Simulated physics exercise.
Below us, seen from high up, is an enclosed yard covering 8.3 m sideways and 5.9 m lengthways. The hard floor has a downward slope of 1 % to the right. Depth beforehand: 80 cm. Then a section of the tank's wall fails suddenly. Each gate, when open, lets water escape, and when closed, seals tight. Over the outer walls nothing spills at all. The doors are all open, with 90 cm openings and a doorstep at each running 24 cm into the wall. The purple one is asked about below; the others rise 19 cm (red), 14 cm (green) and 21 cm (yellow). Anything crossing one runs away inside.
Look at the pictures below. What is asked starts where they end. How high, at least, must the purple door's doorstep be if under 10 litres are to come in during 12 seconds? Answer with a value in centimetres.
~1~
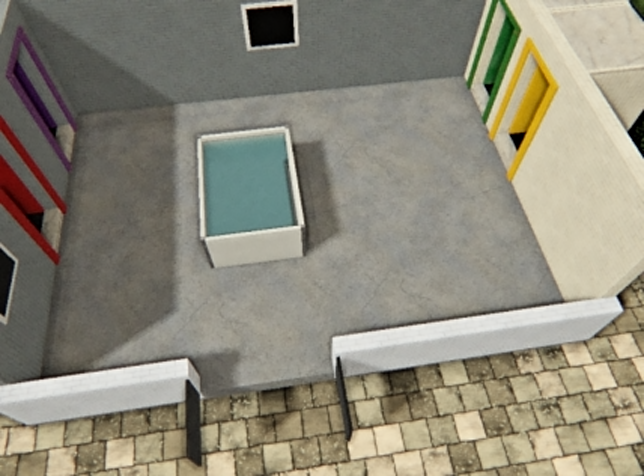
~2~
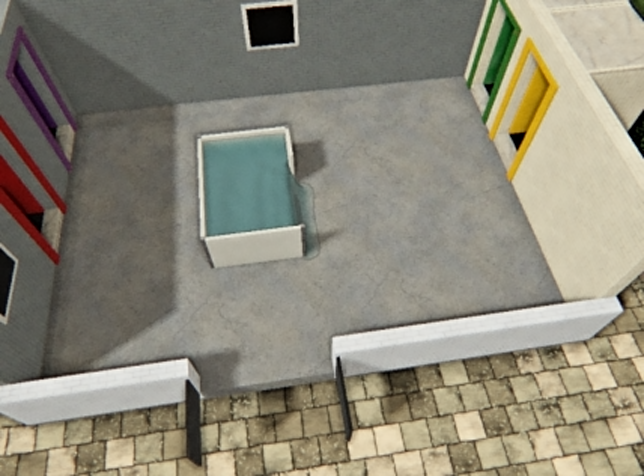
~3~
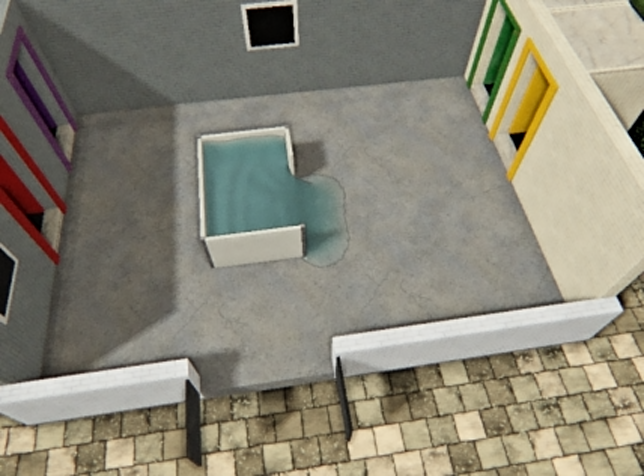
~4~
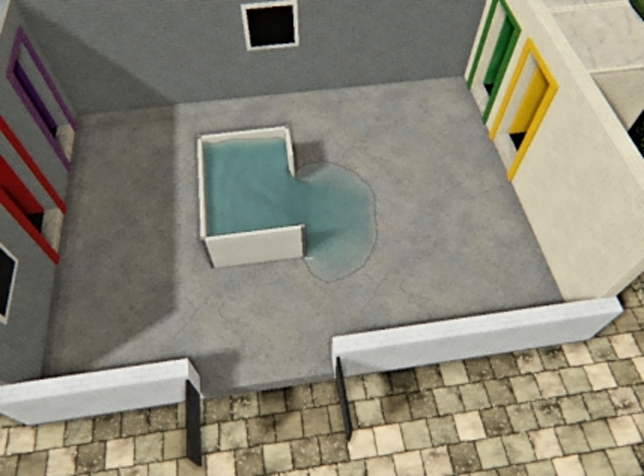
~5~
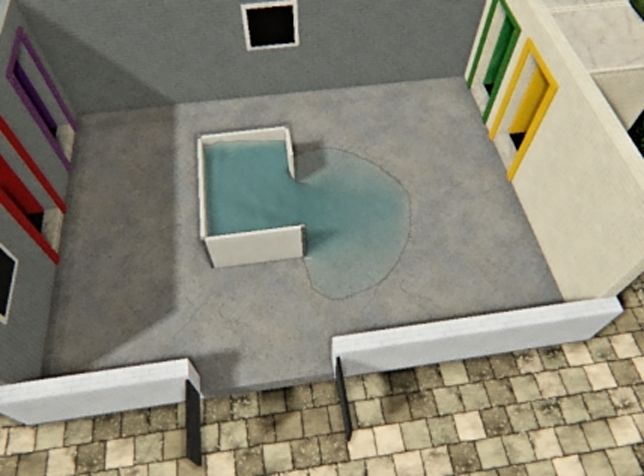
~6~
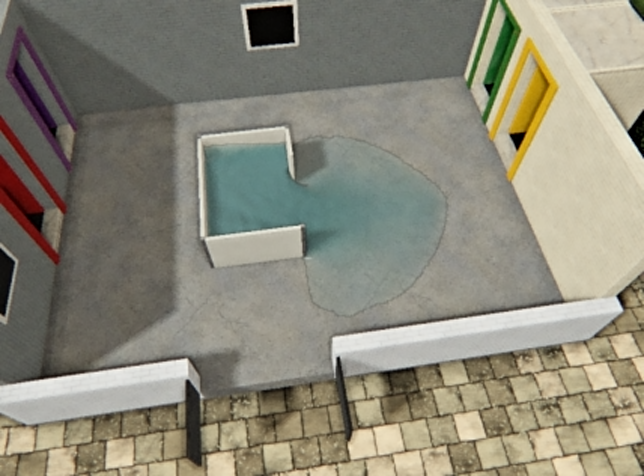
I would say about 6 cm.
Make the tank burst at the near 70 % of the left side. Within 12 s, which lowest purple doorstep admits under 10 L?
If so: Around 10.0 cm.
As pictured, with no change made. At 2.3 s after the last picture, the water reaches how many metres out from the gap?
5.2 m.
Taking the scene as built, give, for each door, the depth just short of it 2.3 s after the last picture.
Centimetres: Red = 0, green = 13, purple = 0, yellow = 21.
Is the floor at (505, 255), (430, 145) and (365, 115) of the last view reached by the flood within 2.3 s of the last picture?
1: Awash; 2: Awash; 3: Unwetted.
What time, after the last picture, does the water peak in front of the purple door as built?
Near 8.5 seconds.
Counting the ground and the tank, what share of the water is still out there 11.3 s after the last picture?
Close to 96 per cent is still present.
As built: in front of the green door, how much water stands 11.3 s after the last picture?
It stands about 9.0 centimetres deep.
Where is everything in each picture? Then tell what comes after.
In the first picture, the tank at (249, 182) is whole and still, 80 cm deep; the purple door at (49, 111) is dry.
In the second picture, water pours out at (296, 211) and has run 0.3 m, to (310, 195); about 7 cm deep outside, 80 cm at the back.
In the third picture, the gap is at (296, 211), the front 0.8 m out at (341, 202); the back of the tank holds 75 cm.
In the fourth picture, the gap is at (296, 212), the front 1.4 m out at (371, 204); the back of the tank holds 69 cm.
In the fifth picture, the gap is at (296, 212), the front 2.0 m out at (406, 202); the back of the tank holds 69 cm.
In the sixth picture, the gap is at (296, 212), the front 2.7 m out at (443, 203); the back of the tank holds 62 cm; the purple door at (49, 111), 4.7 m from the gap, is still 4.3 m from the nearest water.
Then, 0.7 s after the last picture water covers 35 % of the floor, deepest (34 cm) near (309, 230); it has not reached the purple door.
Then, 2.3 s after the last picture water covers 40 % of the floor, deepest (33 cm) near (495, 322); it has not reached the purple door.
Then, 11.3 s after the last picture water covers 95 % of the floor, deepest (12 cm) near (563, 323); 6 cm at the purple door, 0 litres in over its 23 cm doorstep.
At the purple door as built, the water peaked near 10 cm, 8.7 s after the last picture.
With a doorstep of 5.5 cm, 14 litres would have come in within the 12 s; with 7 cm, 6 litres. So under 10 litres takes about 6 cm.
